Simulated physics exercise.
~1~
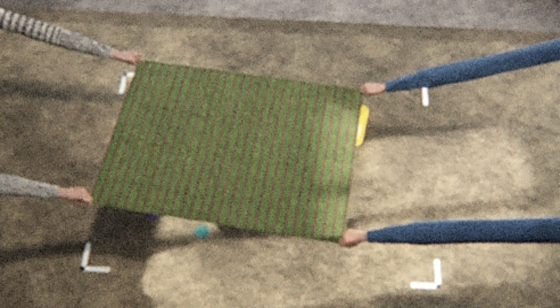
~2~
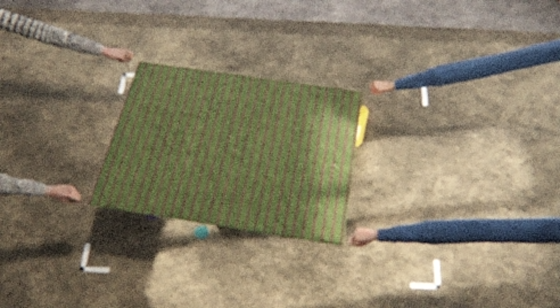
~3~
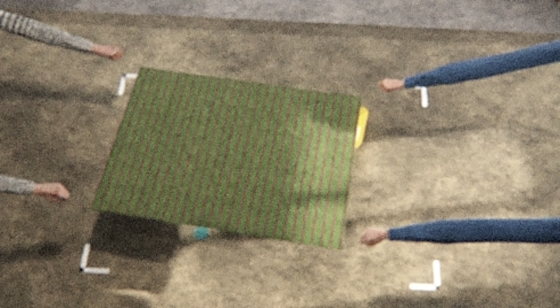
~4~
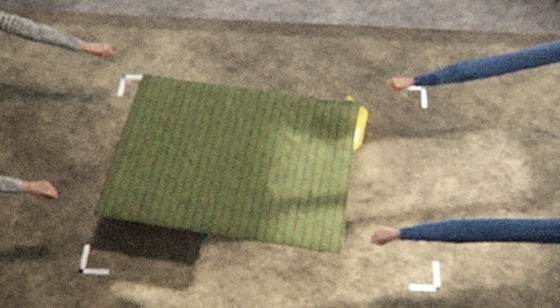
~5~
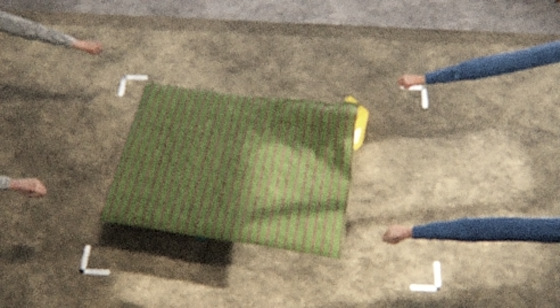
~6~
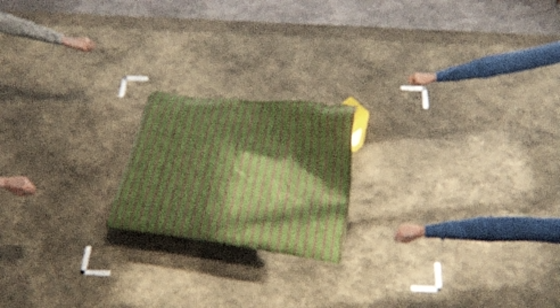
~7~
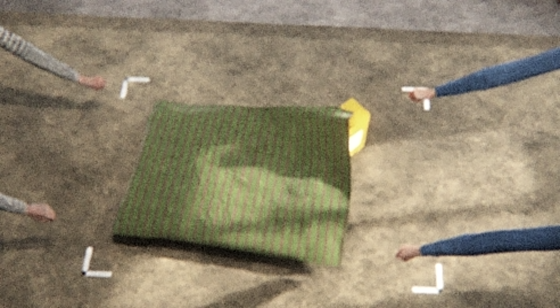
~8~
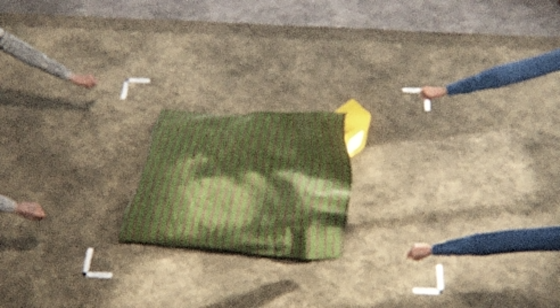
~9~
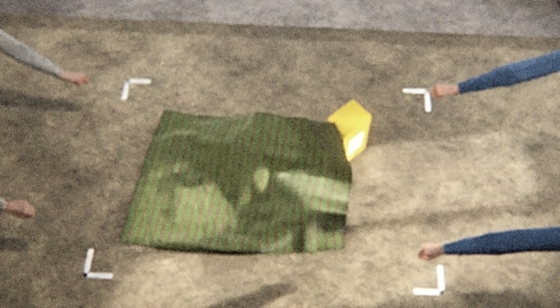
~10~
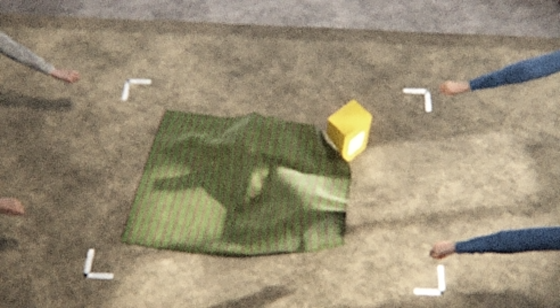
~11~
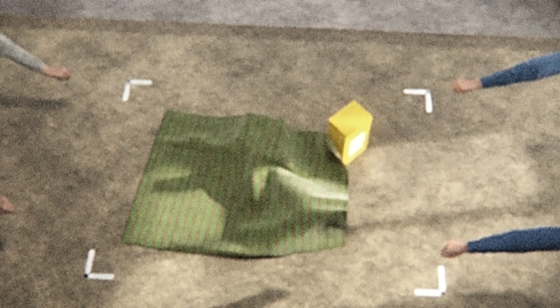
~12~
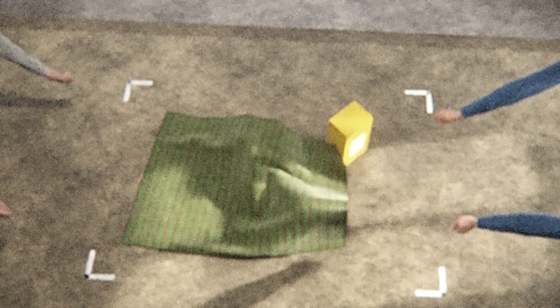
We see four hands holding a green cloth above a brown floor with white corner marks, then letting go and drawing back as it sinks, hides a small teal object and settles in uneven folds over raised shapes, leaving a yellow box standing uncovered at its upper right.
